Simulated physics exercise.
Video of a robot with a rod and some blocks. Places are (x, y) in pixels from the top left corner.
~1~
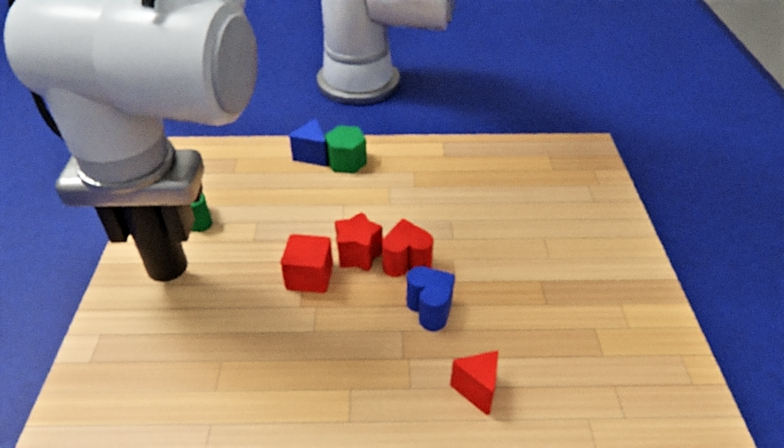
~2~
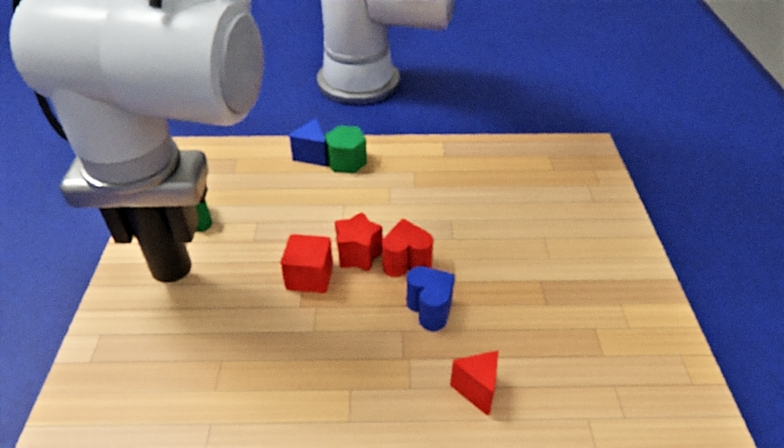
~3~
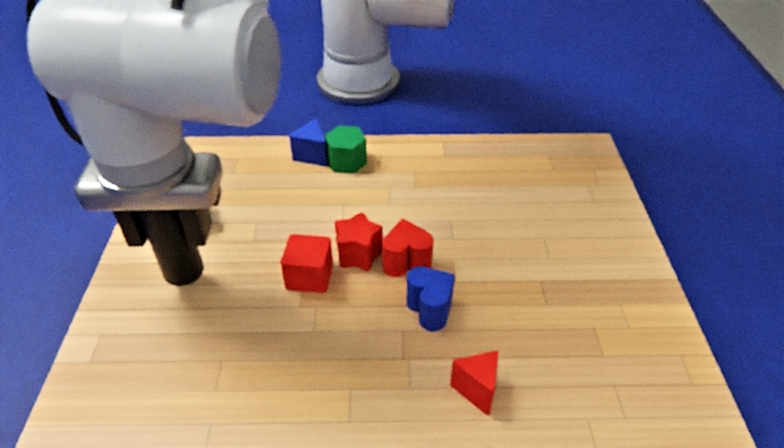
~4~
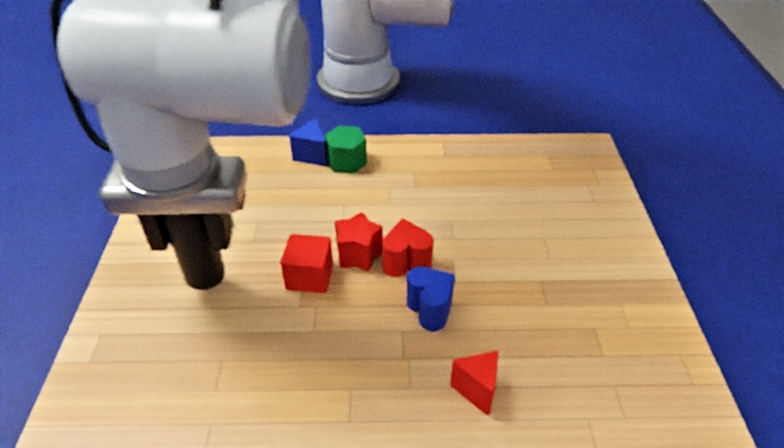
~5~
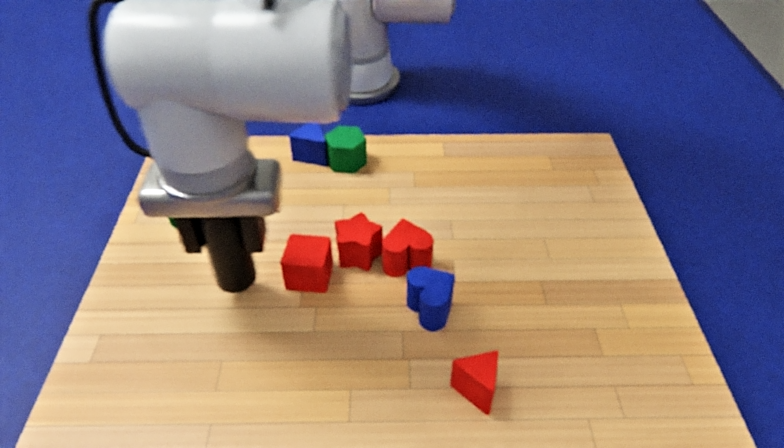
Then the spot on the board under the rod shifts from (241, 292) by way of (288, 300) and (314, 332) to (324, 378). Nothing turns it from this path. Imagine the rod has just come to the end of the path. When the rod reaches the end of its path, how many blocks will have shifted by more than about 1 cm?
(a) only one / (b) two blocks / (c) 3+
Answer: A.
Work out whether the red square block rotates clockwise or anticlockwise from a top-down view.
Its spin: Anticlockwise.
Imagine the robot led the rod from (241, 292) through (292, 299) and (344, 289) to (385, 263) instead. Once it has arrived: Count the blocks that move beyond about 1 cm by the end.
When the path ends, I think you'll find three or more blocks out of place by more than 1 cm.
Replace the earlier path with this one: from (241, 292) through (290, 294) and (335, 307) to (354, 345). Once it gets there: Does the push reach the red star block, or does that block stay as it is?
That block will leave its spot.
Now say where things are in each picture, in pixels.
The first frame shows tip of the rod at (168, 267), middles of tops, red square block at (306, 250), red star block at (357, 229).
The second frame shows rod at (172, 269), nothing pushed.
The third frame shows rod at (184, 271), nothing pushed.
The fourth frame shows rod at (205, 275), nothing pushed.
The fifth frame shows rod at (237, 278), red square block at (306, 250), red star block at (357, 229).
On the path given first. One third of the way, rod at (286, 286); red square block at (319, 248), turned 30° anticlockwise.
Two thirds of the way, rod at (312, 319); red square block at (322, 250), turned 45° anticlockwise.
At the end, rod at (322, 365); red square block at (322, 250), turned 45° anticlockwise; red star block unmoved.
